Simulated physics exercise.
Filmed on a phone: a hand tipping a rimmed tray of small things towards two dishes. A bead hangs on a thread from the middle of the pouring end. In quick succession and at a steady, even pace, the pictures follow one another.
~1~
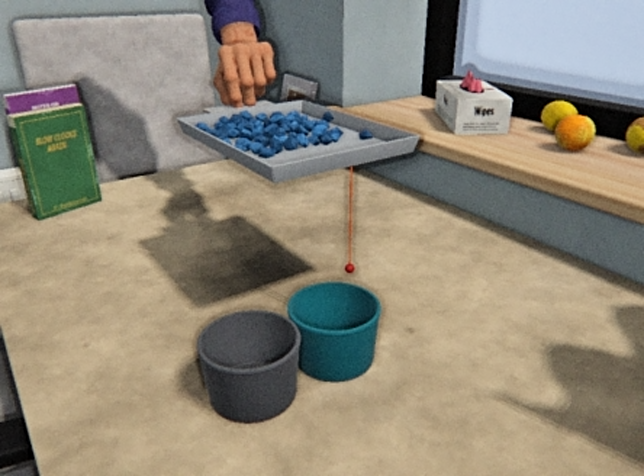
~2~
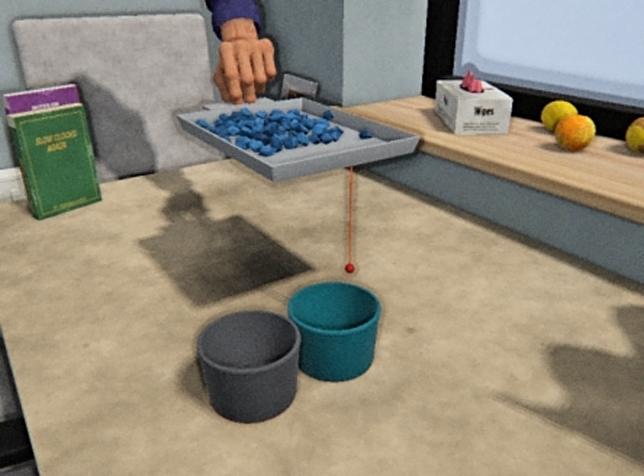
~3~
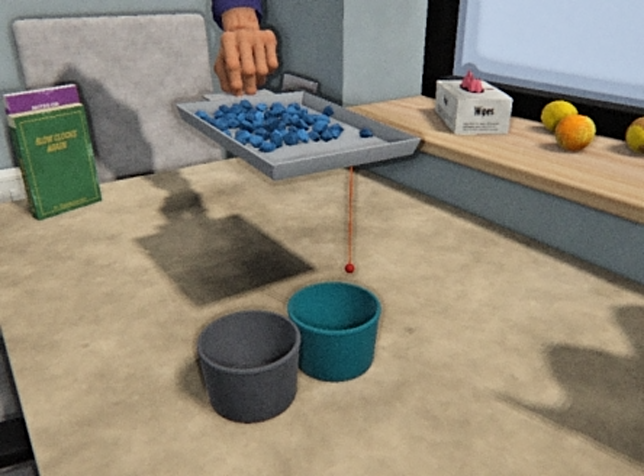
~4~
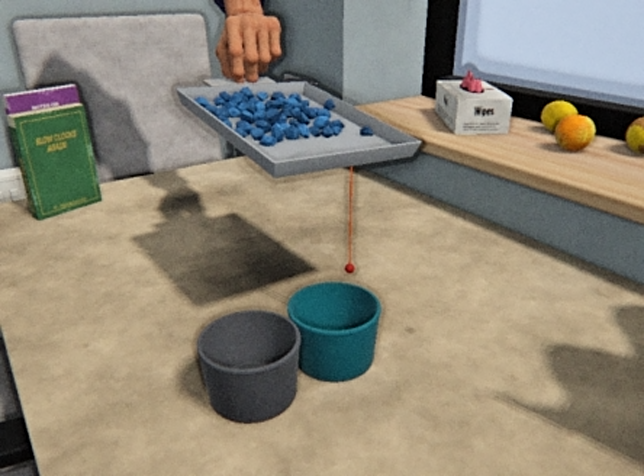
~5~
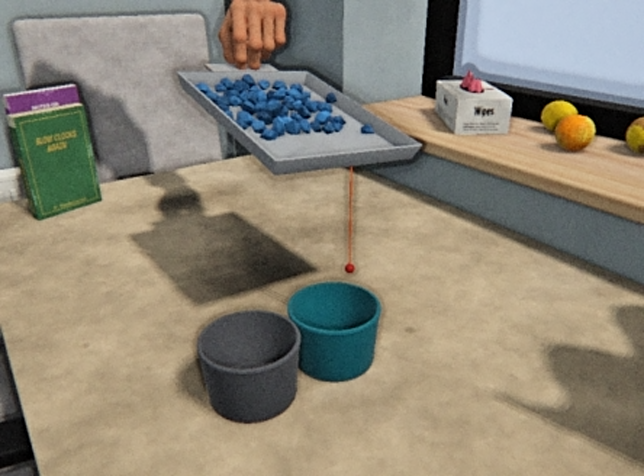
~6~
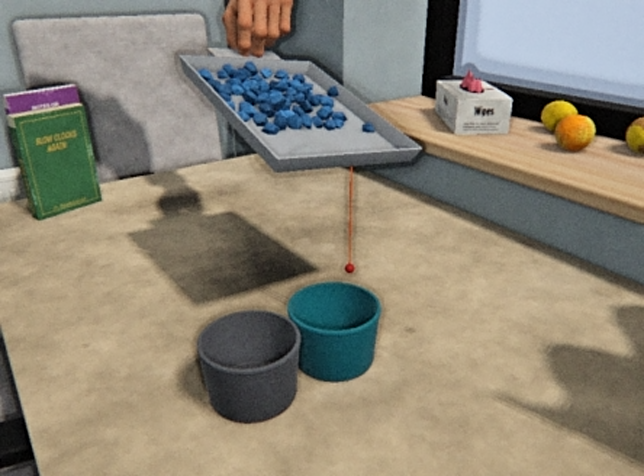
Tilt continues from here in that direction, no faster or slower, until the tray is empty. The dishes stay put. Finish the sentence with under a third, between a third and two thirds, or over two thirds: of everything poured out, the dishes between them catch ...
Of everything poured out, the dishes between them catch under a third.
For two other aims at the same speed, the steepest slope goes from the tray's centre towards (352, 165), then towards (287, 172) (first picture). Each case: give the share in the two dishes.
You'd see roughly 30 per cent the first time and 70 per cent the second.
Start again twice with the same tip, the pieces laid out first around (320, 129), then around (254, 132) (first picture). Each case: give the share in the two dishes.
First case: Around 0 %; second case: Around 0 %.
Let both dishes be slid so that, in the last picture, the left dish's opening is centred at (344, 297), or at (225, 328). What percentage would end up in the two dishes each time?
You'd get 70 in a hundred first and 0 in a hundred after that.
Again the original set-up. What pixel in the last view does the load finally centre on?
I'd put the middle somewhere around (428, 314).
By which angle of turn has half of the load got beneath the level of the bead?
Around 90 degrees of turn.
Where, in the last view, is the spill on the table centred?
I'd put the middle somewhere around (431, 316) in the last picture.
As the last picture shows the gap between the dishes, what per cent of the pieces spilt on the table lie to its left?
It comes to near 0 percent of the spill.
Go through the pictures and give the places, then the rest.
In the first picture, corners of the pouring end at (274, 165) and (414, 135), level; middle of the load at (271, 132), aquarium stones; left dish at (275, 387); right dish at (361, 348); bead on its thread at (350, 268).
In the second picture, corners of the pouring end at (274, 164) and (414, 136), level; middle of the load at (271, 130).
In the third picture, corners of the pouring end at (275, 162) and (414, 138), tipped barely, lowest at the right corner; middle of the load at (271, 124).
In the fourth picture, corners of the pouring end at (276, 160) and (415, 140), tipped a little, lowest at the right corner; middle of the load at (272, 116).
In the fifth picture, corners of the pouring end at (278, 158) and (416, 143), tipped a little, lowest at the right corner; middle of the load at (273, 107).
In the sixth picture, corners of the pouring end at (280, 155) and (416, 146), tipped clearly, lowest at the right corner; middle of the load at (275, 99); left dish at (275, 387); right dish at (361, 348).
Soon after the last picture, tray tipped steeply; nearly all on the tray; a small part in the air.
A little later, tray tipped past a quarter turn; a small part on the tray; a stray few in the right dish; most outside both; a small part in the air.
Later still, tray tipped past a quarter turn; a stray few in the right dish; nearly all outside both.
At rest, tray tipped past a quarter turn; none in the left dish; a stray few in the right dish; nearly all outside both.
